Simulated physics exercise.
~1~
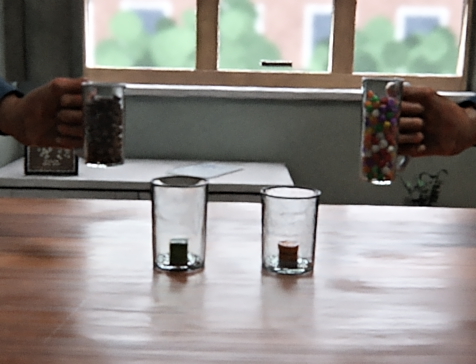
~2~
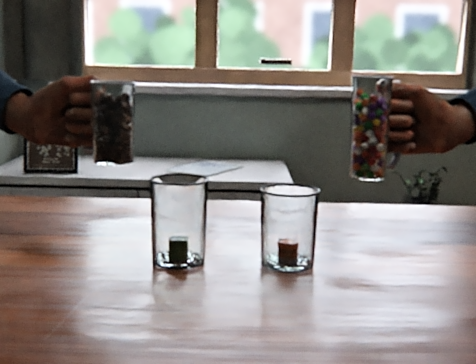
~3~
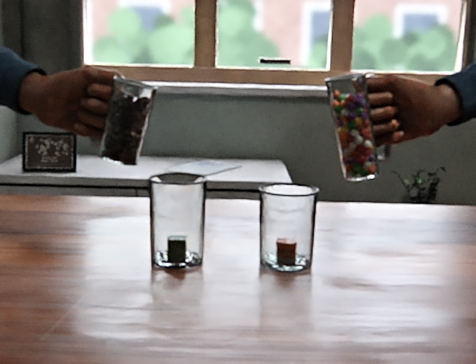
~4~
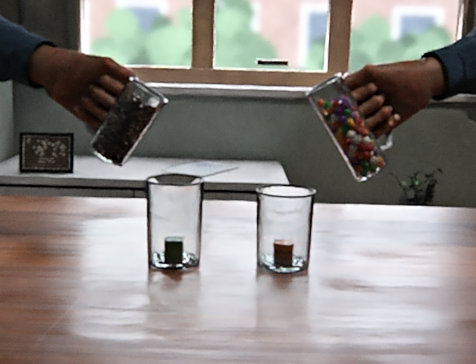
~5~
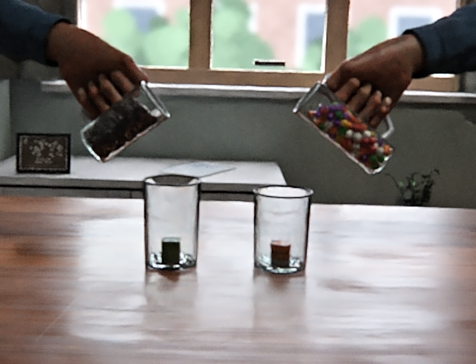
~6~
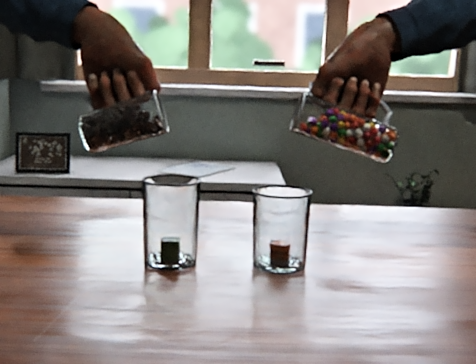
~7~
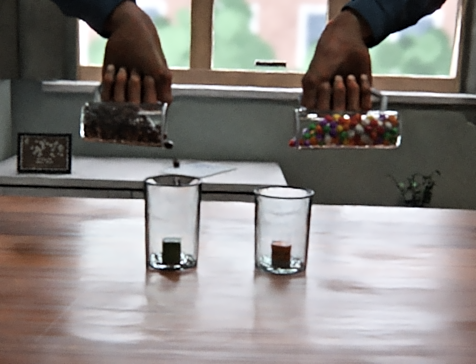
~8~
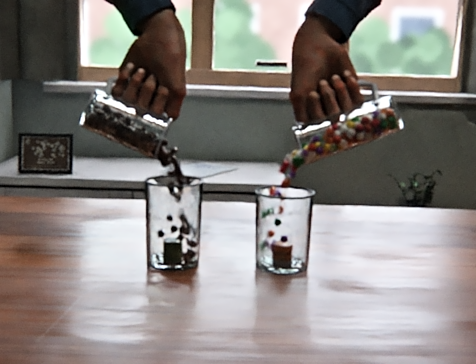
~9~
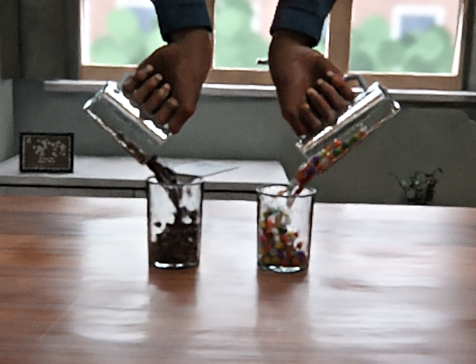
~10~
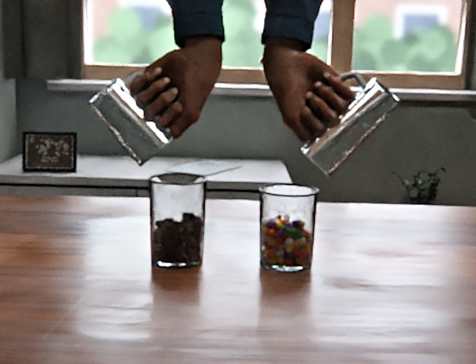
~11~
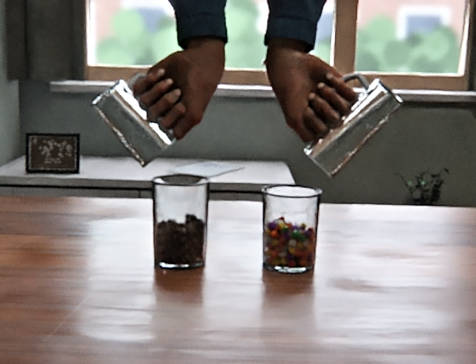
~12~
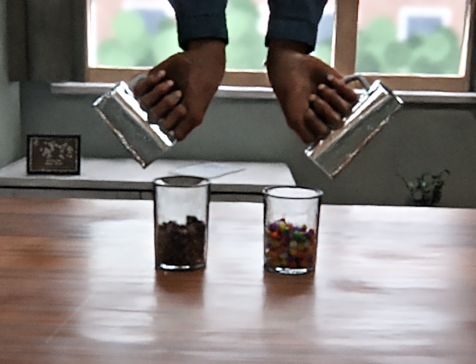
Two hands tipping cups of dark bits and colourful pieces into clear glasses, burying the small block in each, both ending half full.
